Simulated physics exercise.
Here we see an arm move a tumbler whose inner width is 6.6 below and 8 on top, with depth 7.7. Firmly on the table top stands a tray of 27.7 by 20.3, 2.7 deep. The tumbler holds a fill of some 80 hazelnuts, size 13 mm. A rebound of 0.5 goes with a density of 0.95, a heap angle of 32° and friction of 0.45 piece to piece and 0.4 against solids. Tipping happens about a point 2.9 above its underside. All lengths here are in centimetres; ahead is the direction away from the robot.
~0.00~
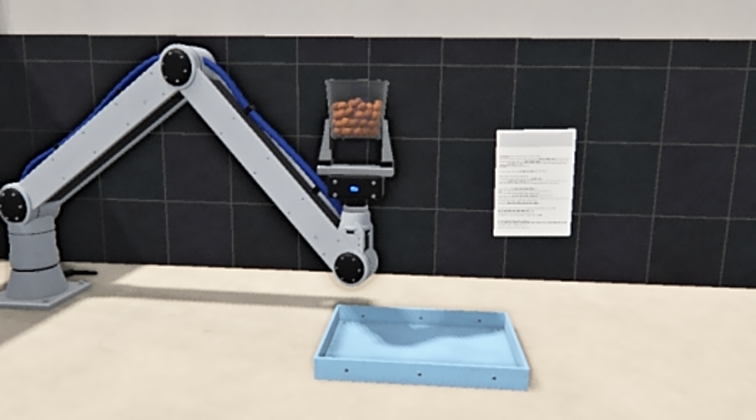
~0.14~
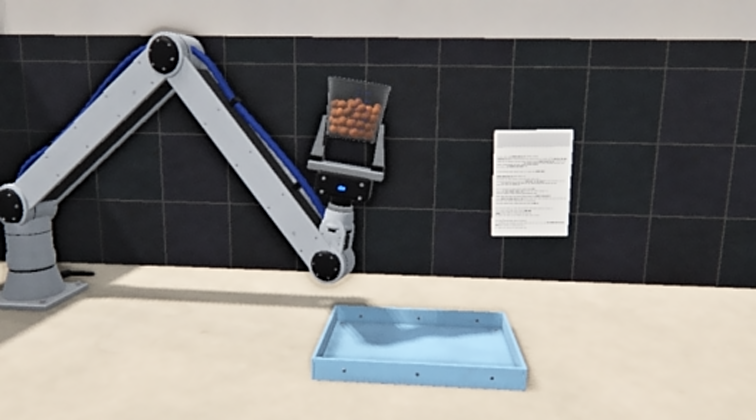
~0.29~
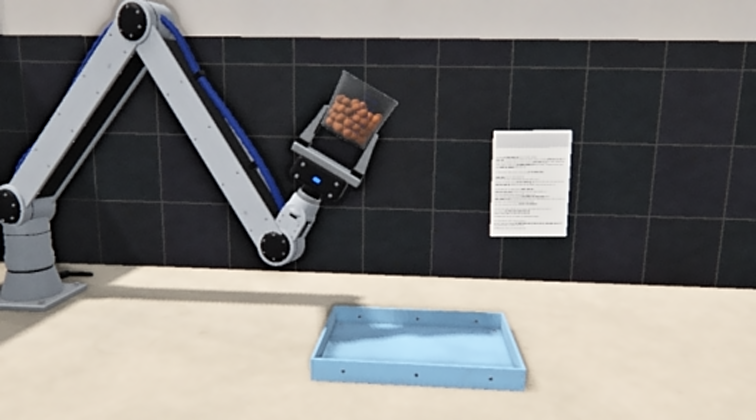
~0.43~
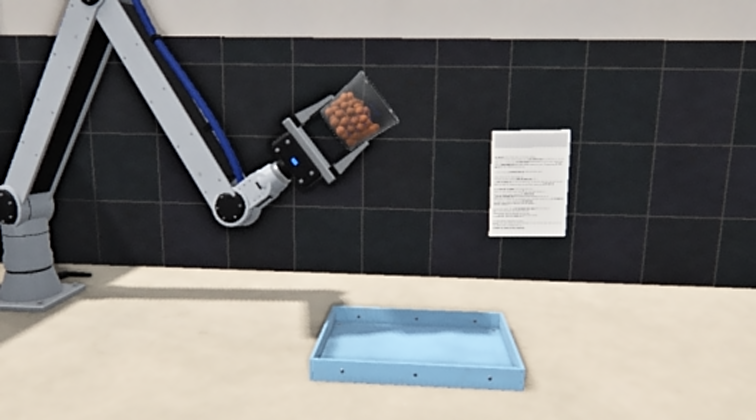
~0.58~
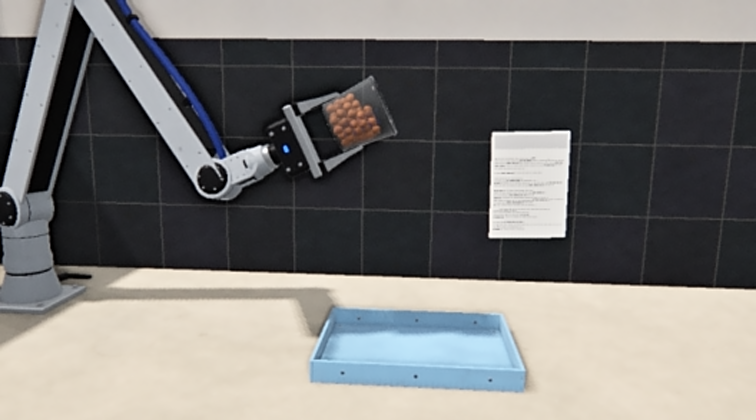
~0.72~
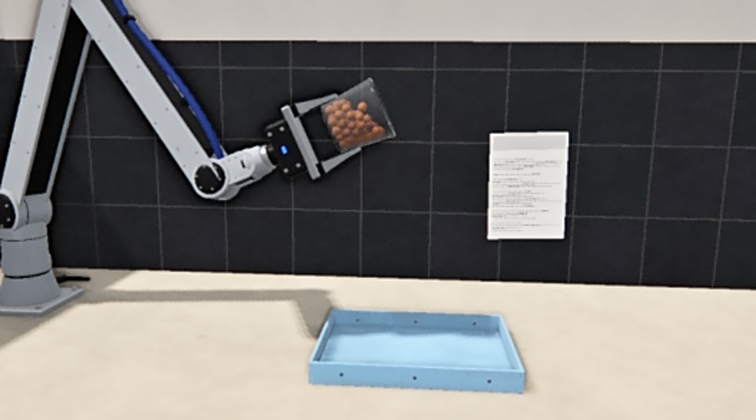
In a bare workspace seen level from the side, a pale counter runs before a black tiled wall beneath a white strip. A grey robotic arm with blue cabling stands at left, gripping a clear tumbler of brown nuts above a light blue tray, with a printed sheet on the wall at right. The arm draws its joints back leftward, tilting the tumbler steadily rightward, then slows almost to stillness.
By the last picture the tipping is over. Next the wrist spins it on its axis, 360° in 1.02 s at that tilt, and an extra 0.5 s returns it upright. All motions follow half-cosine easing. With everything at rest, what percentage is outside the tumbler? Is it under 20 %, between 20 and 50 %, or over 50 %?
Under 20 %.
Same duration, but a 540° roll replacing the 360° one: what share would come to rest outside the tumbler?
Then about 5 percent.
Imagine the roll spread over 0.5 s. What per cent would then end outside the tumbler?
I'd expect approximately 0 per cent then.
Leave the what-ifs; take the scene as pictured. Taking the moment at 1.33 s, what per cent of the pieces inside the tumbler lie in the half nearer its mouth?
Near 30 percent is in the half by the mouth.
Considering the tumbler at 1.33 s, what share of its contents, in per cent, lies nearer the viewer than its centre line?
Close to 40 % of them.
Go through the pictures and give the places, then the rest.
The first frame shows tumbler middle at (357, 111), upright; upper third of the load around (359, 109), from x 335 to 380, top at y 105; 82 in the tumbler.
The second frame shows tumbler middle at (355, 111), tipped 8°; upper third of the load around (352, 109), from x 335 to 380, top at y 105.
The third frame shows tumbler middle at (357, 113), tipped 29°; upper third of the load around (347, 109), from x 330 to 380, top at y 100.
The fourth frame shows tumbler middle at (357, 114), tipped 52°; upper third of the load around (350, 108), from x 330 to 375, top at y 95.
The fifth frame shows tumbler middle at (358, 117), tipped 65°; upper third of the load around (348, 110), from x 330 to 375, top at y 100.
The sixth frame shows tumbler middle at (356, 119), tipped 66°; upper third of the load around (346, 114), from x 330 to 380, top at y 105; 82 in the tumbler.
By 1.33 s, tipped 66°, highest piece 38 above the table; 82 in the tumbler.
By 1.94 s, tipped 44°, highest piece 37 above the table; 80 in the tumbler, 2 in the tray.
By 2.44 s, upright, highest piece 39 above the table; 80 in the tumbler, 2 in the tray.
By 3.14 s, upright, highest piece 39 above the table; 80 in the tumbler, 2 in the tray.
Final count, 80 in the tumbler, 2 in the tray. That is 2 % outside the tumbler.
